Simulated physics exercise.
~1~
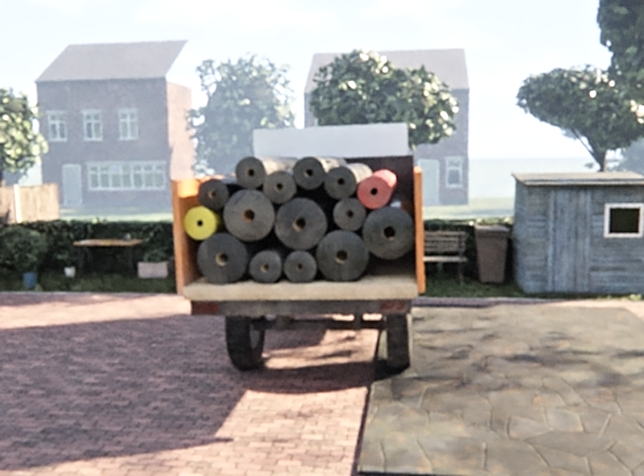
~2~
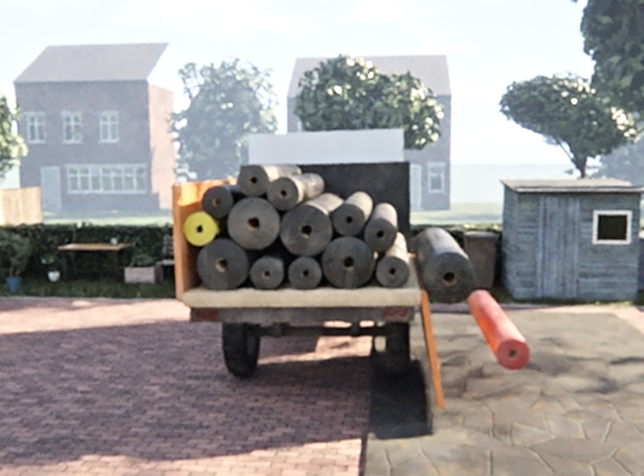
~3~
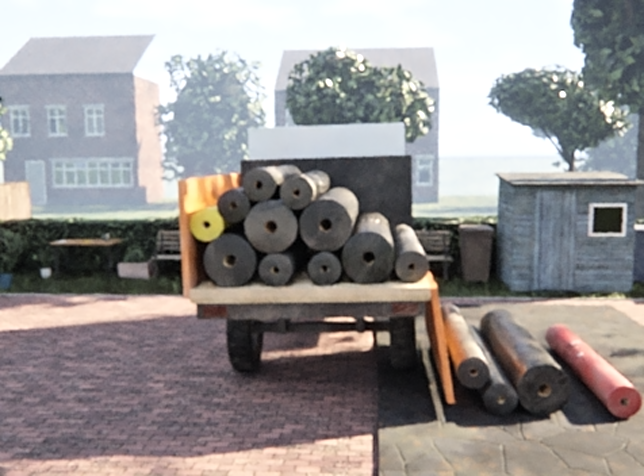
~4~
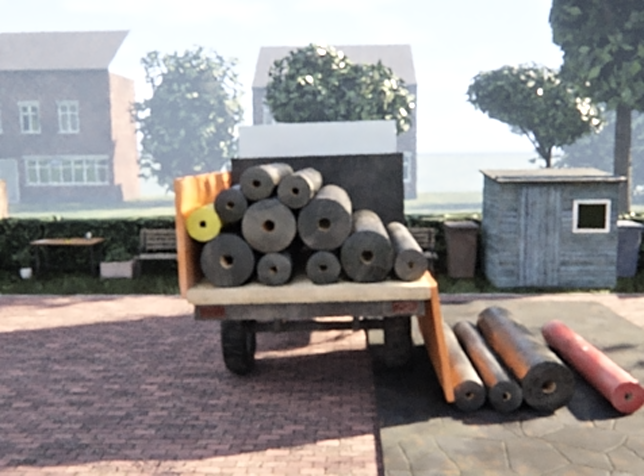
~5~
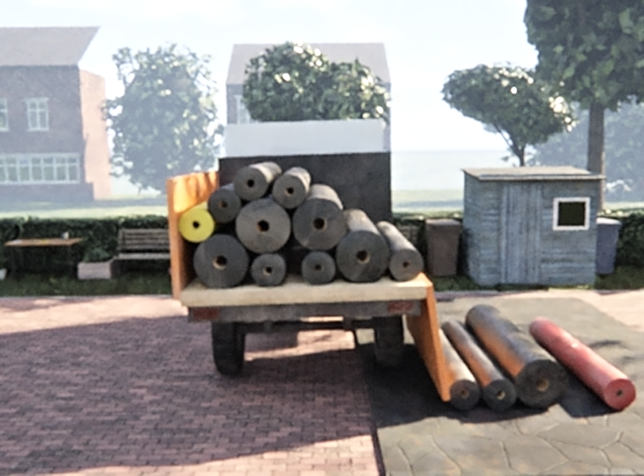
The red roll and three dark ones tumbled off the right side of a parked flatbed lorry when its orange side board swung down, and they came to rest on the paving, while the yellow roll stayed on the deck with the remaining dark rolls.
